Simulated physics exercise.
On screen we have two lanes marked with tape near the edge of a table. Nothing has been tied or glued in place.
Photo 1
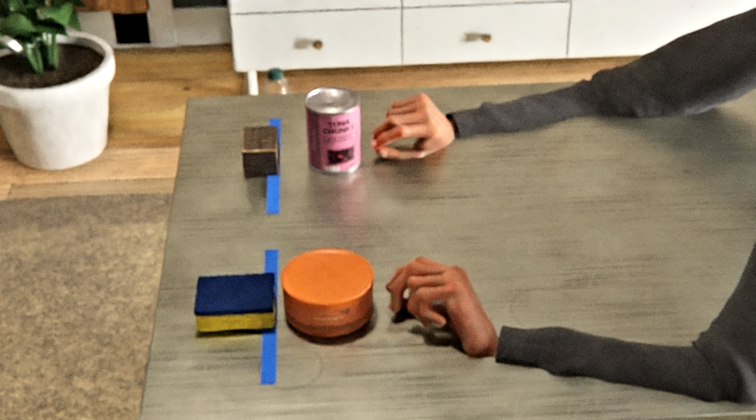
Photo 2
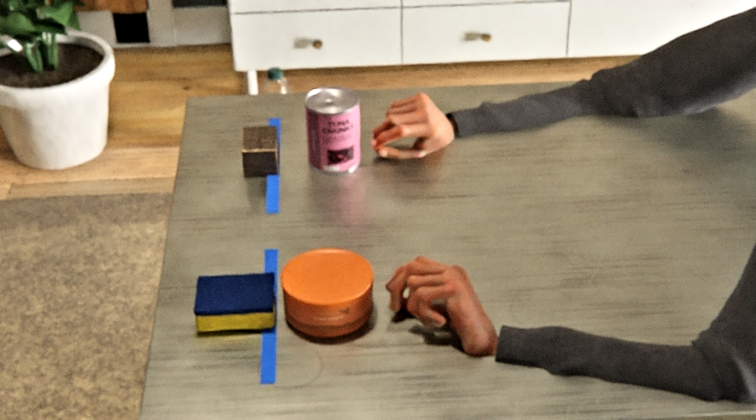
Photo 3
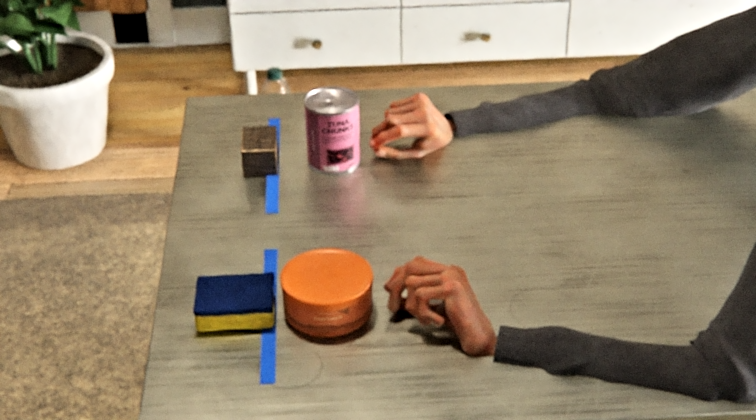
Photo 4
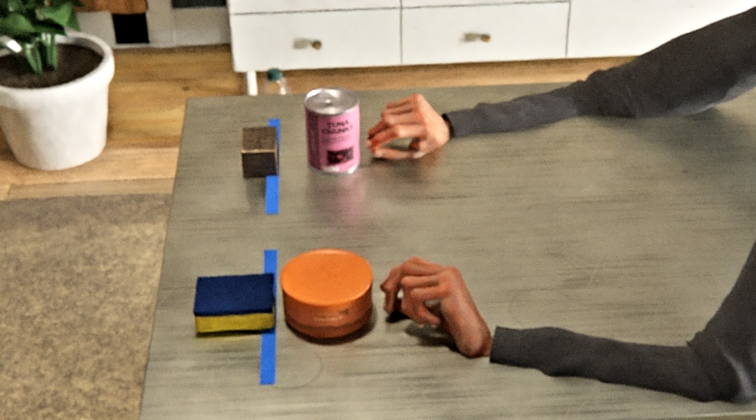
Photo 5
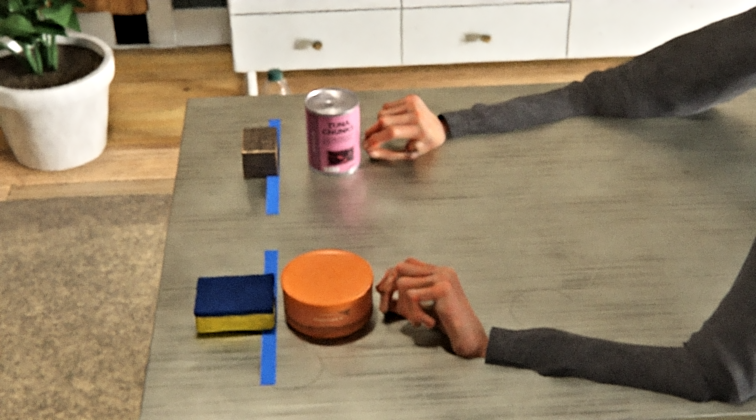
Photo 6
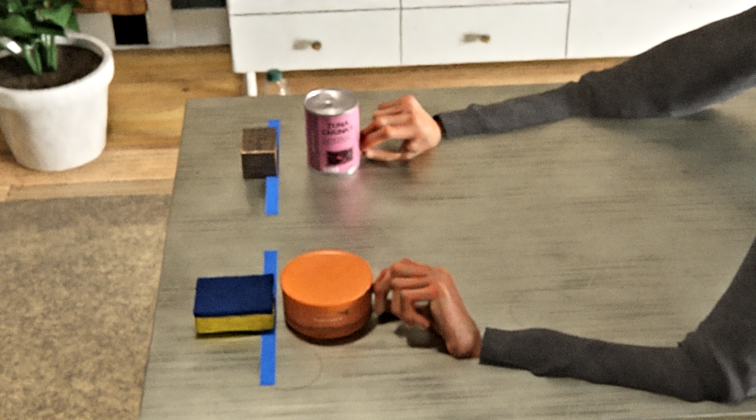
The clip opens on a tabletop with a black block and a yellow sponge with a blue top by strips of blue tape, a pink tin and an orange tub to their right. Two hands, curled beside the tin and tub, inch left until they are right against them, while the objects barely move.
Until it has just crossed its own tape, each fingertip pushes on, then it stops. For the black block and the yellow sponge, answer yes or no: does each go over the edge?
Black block - no; yellow sponge - yes.
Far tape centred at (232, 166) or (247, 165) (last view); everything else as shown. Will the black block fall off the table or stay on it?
Try one: It is lost over the side; try two: It is lost over the side.
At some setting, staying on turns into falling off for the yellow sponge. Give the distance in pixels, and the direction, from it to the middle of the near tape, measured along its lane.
20 pixels or so, to the right.
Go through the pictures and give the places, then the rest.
Black block (260, 151); yellow sponge (235, 302); pink tin (334, 131), in the first frame.
Yellow sponge (235, 303); orange tub (328, 293), in the second frame.
Black block (260, 151); pink tin (332, 131), in the third frame.
Yellow sponge (235, 303); orange tub (327, 293), in the fourth frame.
Black block (260, 152); pink tin (333, 132), in the fifth frame.
Black block (259, 153); yellow sponge (235, 304); orange tub (327, 294), in the sixth frame.
Then, 1.66 s past the last view, black block travelled about its own width near (205, 155); yellow sponge leaning 8° off how it started near (140, 310).
Then, 1.90 s past the last view, black block travelled about its own width near (195, 155); yellow sponge in the air.
Finally, the black block stays on the table, near (194, 155); the yellow sponge goes over the edge.
